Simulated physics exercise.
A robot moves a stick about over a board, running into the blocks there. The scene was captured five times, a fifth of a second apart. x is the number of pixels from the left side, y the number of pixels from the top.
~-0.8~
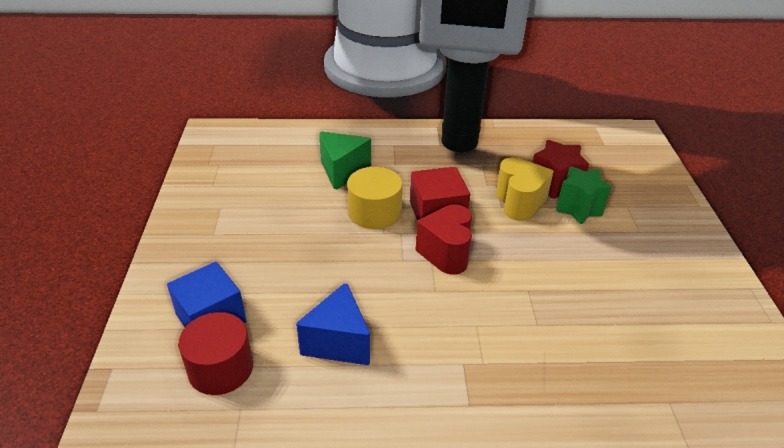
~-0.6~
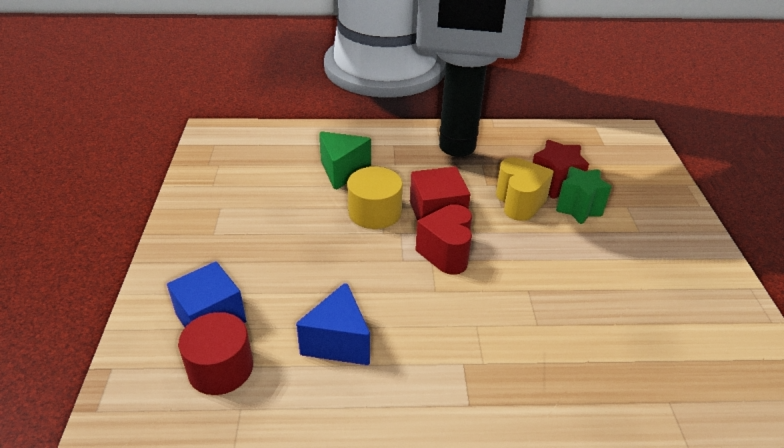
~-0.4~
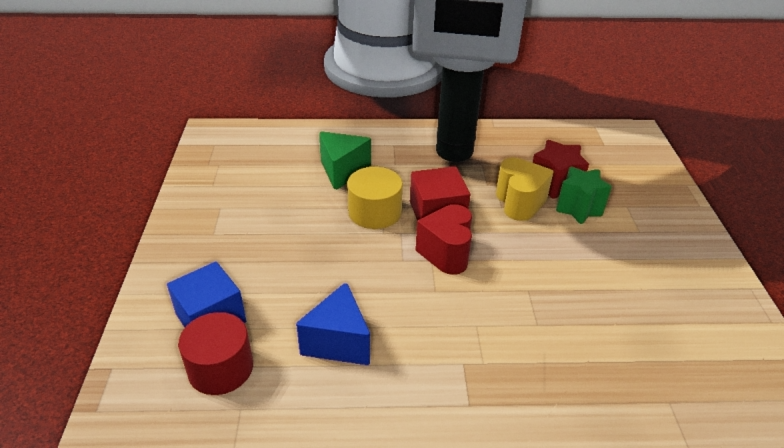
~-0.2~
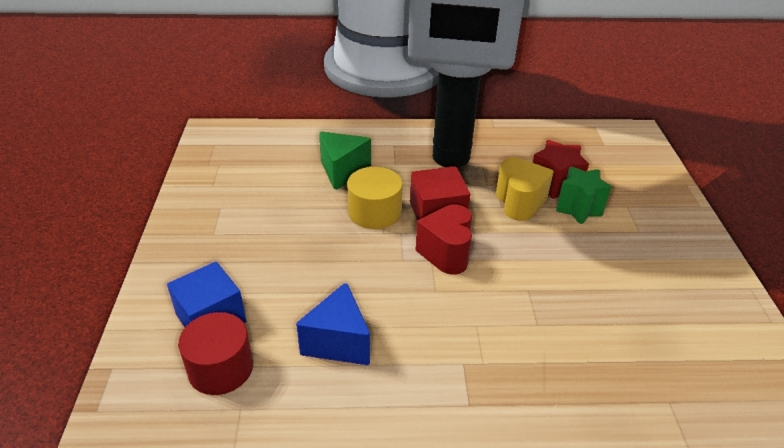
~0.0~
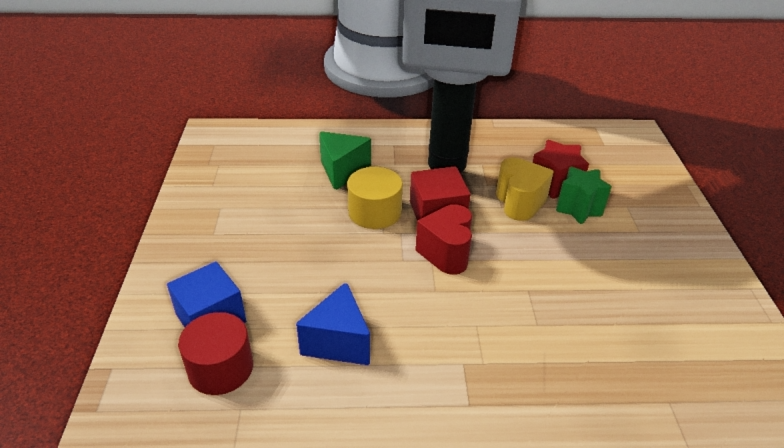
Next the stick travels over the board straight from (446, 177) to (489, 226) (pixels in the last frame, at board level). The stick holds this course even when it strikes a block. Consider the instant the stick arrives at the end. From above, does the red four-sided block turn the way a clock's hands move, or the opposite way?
Overhead view: Clockwise.
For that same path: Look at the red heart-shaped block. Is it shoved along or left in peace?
Its place changes.
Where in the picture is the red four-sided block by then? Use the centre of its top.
It comes to (445, 201).
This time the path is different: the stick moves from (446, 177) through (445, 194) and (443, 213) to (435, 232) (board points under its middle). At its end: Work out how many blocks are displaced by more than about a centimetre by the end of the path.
My count: 2.
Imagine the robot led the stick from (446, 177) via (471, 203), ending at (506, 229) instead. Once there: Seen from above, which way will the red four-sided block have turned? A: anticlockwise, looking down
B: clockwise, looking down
Answer: B.
On the path given first. Halfway along, stick at (469, 190); red four-sided block at (442, 194), turned 35° clockwise; red heart-shaped block at (444, 234).
At the end, stick at (491, 214); red four-sided block at (445, 201), turned 75° clockwise; red heart-shaped block at (434, 245), turned 20° anticlockwise; yellow heart-shaped block still.
